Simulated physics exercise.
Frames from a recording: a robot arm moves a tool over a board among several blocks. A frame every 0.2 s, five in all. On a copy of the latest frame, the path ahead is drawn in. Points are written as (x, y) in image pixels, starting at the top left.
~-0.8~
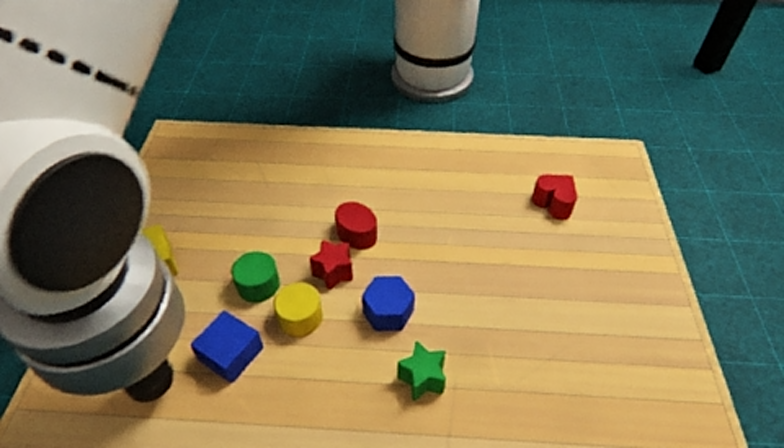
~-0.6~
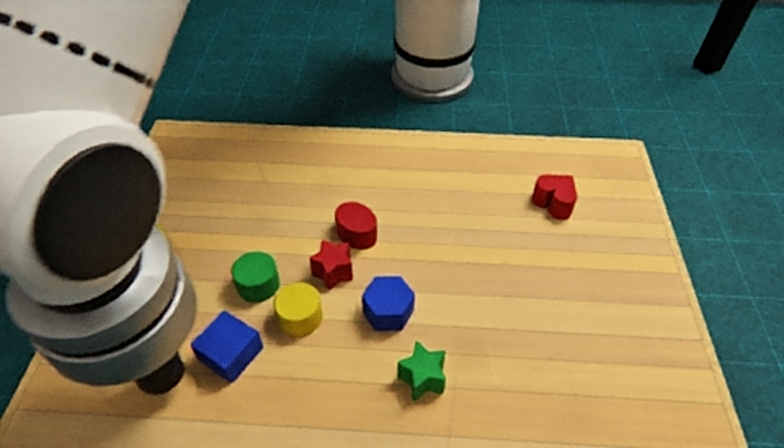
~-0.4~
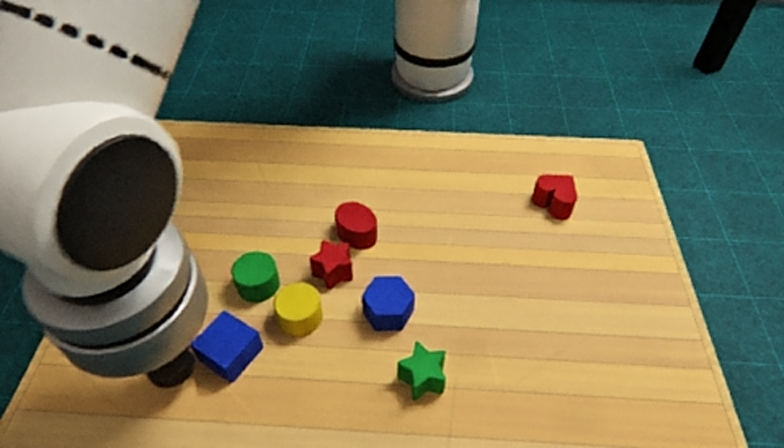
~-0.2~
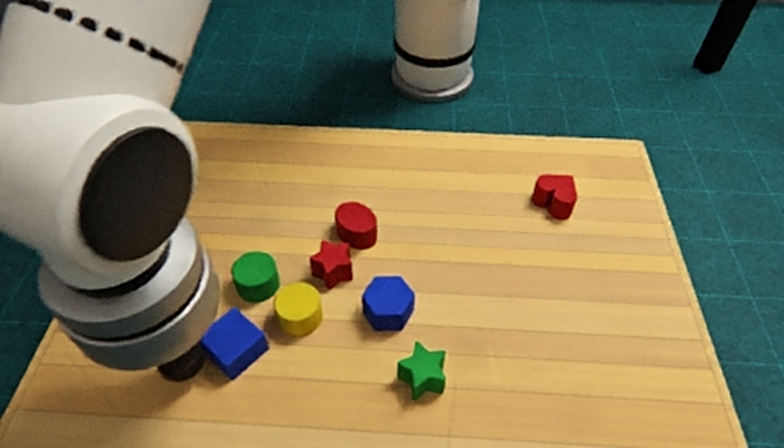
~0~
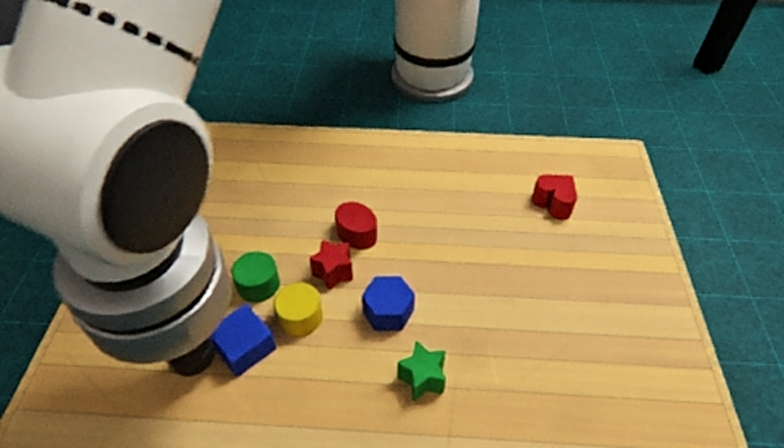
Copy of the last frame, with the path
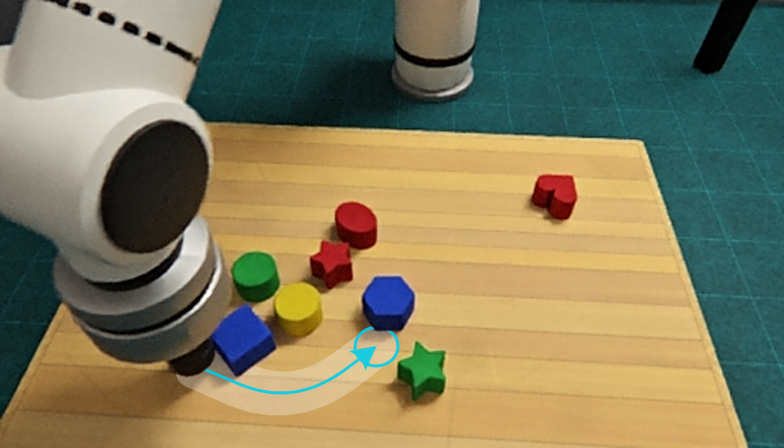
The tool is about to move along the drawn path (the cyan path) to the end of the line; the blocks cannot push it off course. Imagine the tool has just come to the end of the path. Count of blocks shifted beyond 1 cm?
I foresee one block being moved.
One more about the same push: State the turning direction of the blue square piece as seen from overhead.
Seen from overhead, it turns anticlockwise.
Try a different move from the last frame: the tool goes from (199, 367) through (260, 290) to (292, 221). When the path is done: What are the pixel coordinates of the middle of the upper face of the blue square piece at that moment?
For the centre of its top, I'd go with (286, 299).
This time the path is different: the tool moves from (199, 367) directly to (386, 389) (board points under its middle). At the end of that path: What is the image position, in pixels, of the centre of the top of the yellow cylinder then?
The point I'd pick in the picture is (323, 281).
Path on the board, from (199, 367) through (256, 390) and (323, 383) to (377, 346).
What follows on the original path. One third of the way, tool (255, 381); blue square piece (259, 328), turned 25° anticlockwise; yellow cylinder (300, 296).
Two thirds of the way, tool (322, 372); blue square piece (259, 328), turned 30° anticlockwise; yellow cylinder (300, 296).
At the end, tool (376, 336); blue square piece (259, 328), turned 30° anticlockwise; yellow cylinder (300, 296); blue six-sided block (391, 290); green star block in place.
